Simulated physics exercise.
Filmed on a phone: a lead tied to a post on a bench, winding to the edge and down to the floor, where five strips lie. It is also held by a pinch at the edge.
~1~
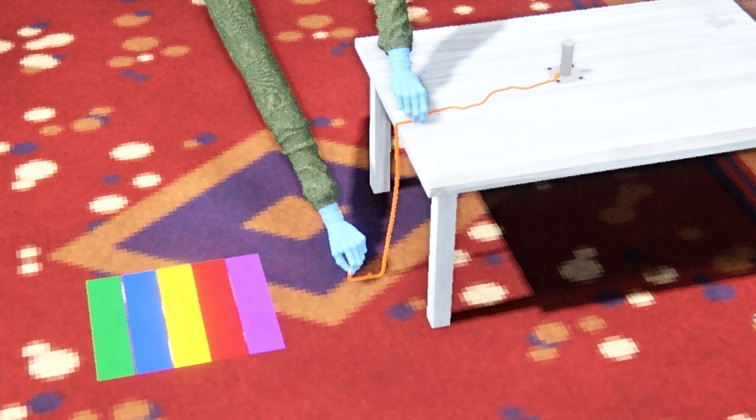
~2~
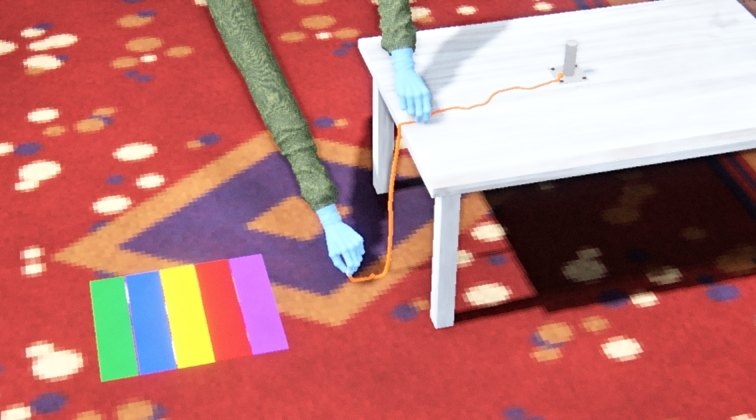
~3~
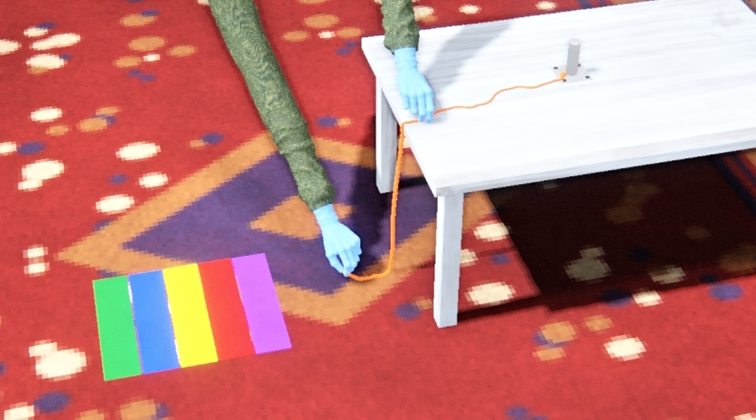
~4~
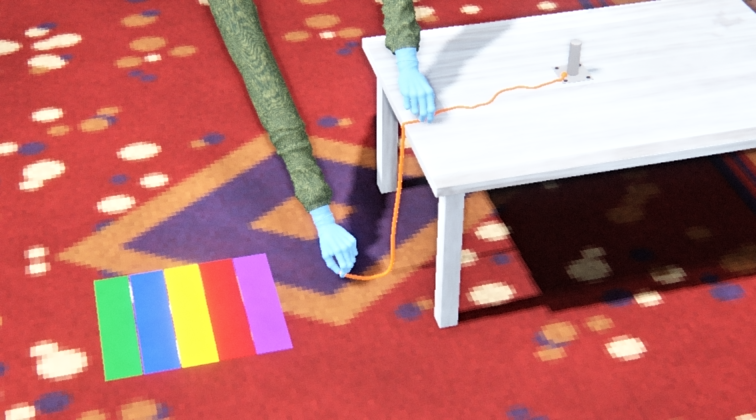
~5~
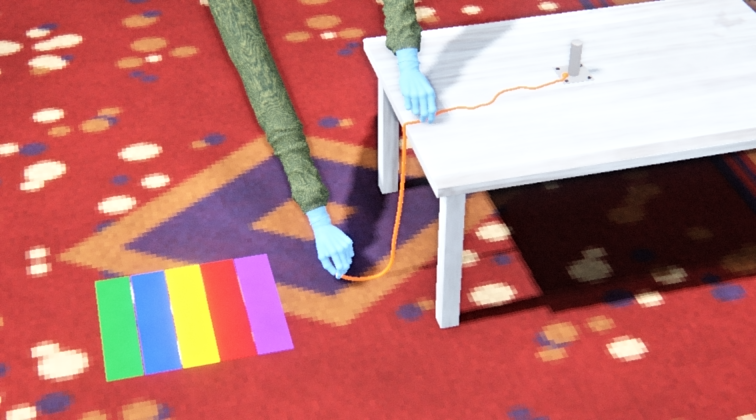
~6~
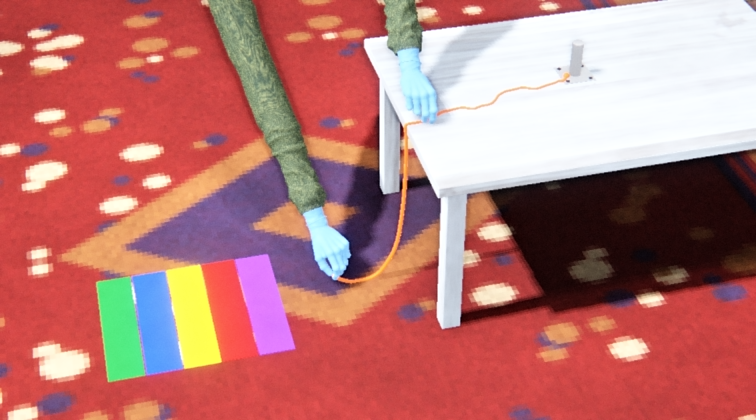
At the start, one blue-gloved hand pinches an orange lead at a white bench's edge while another holds its end near the floor, right of five coloured strips. The lower hand then shifts slightly left, drawing the hanging lead into a rounder curve, while the upper hand stays at the edge.
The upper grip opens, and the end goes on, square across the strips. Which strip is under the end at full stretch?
The red strip.
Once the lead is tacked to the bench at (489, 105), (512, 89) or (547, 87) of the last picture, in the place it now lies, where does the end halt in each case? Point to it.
That would be (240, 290) for the first, (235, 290) for the second and (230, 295) for the third.
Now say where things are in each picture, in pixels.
End (350, 270); purple (263, 333); red (226, 339); yellow (189, 346); blue (152, 352); green (114, 359), in the first picture.
End (347, 272); lead through (541, 85) (487, 102) (430, 115) (396, 159) (391, 216) (388, 264), in the second picture.
End (344, 272), in the third picture.
End (340, 273); lead through (545, 85) (491, 101) (434, 115) (402, 158) (396, 215) (392, 264), in the fourth picture.
End (337, 274), in the fifth picture.
End (333, 275); lead through (547, 85) (494, 102) (436, 116) (406, 158) (402, 215) (385, 266), in the sixth picture.
Early on, end near (297, 281); short of the strips.
Midway, end near (253, 289); over purple.
At the end of the slack, end near (226, 293); over red. It gets as far as the red strip.
